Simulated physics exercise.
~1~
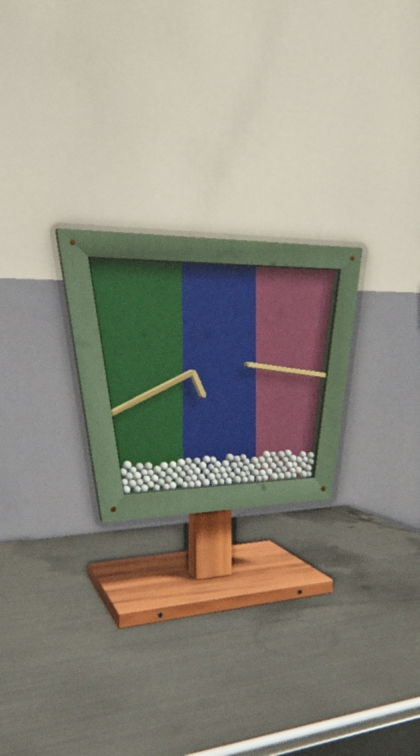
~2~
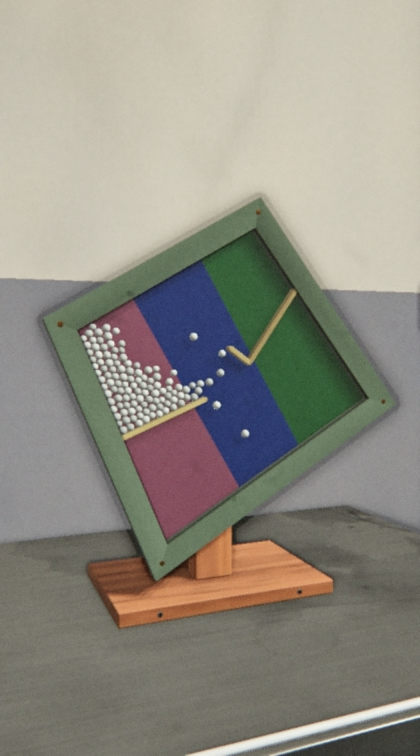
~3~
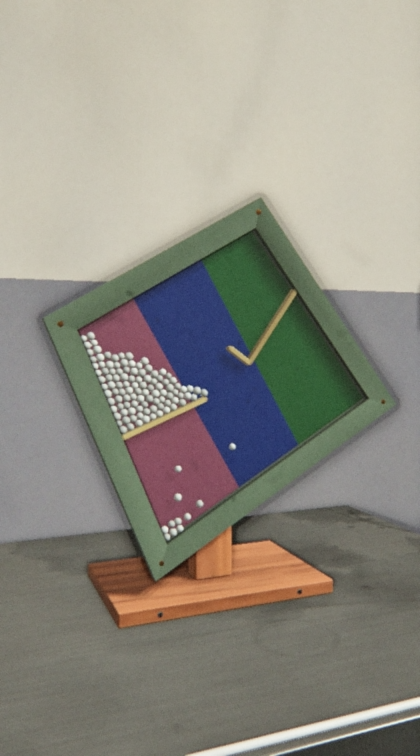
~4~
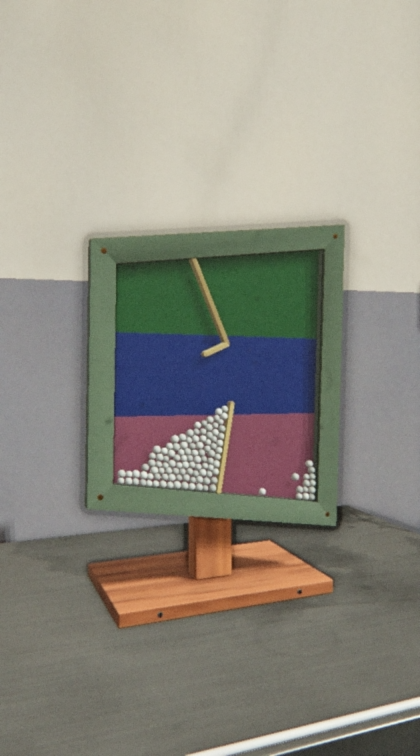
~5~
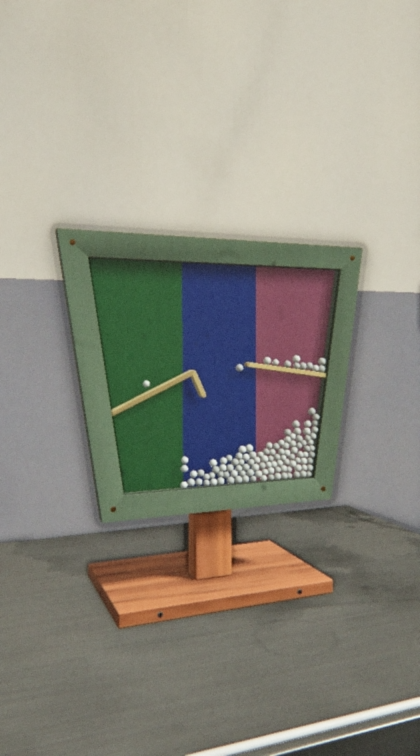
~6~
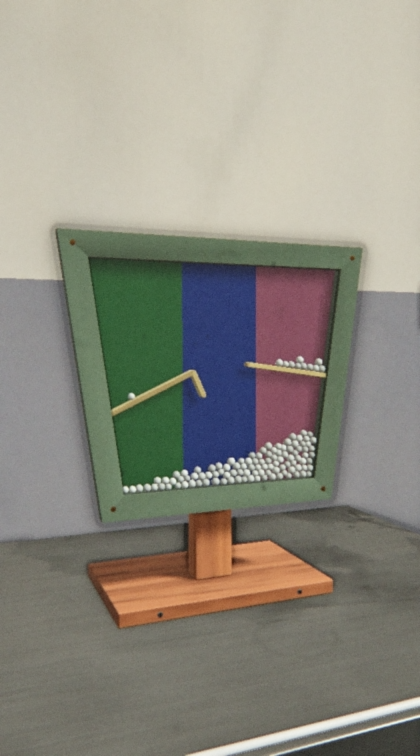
On a bench, a box of white beads tilts clockwise, swings back, and they spread unevenly.
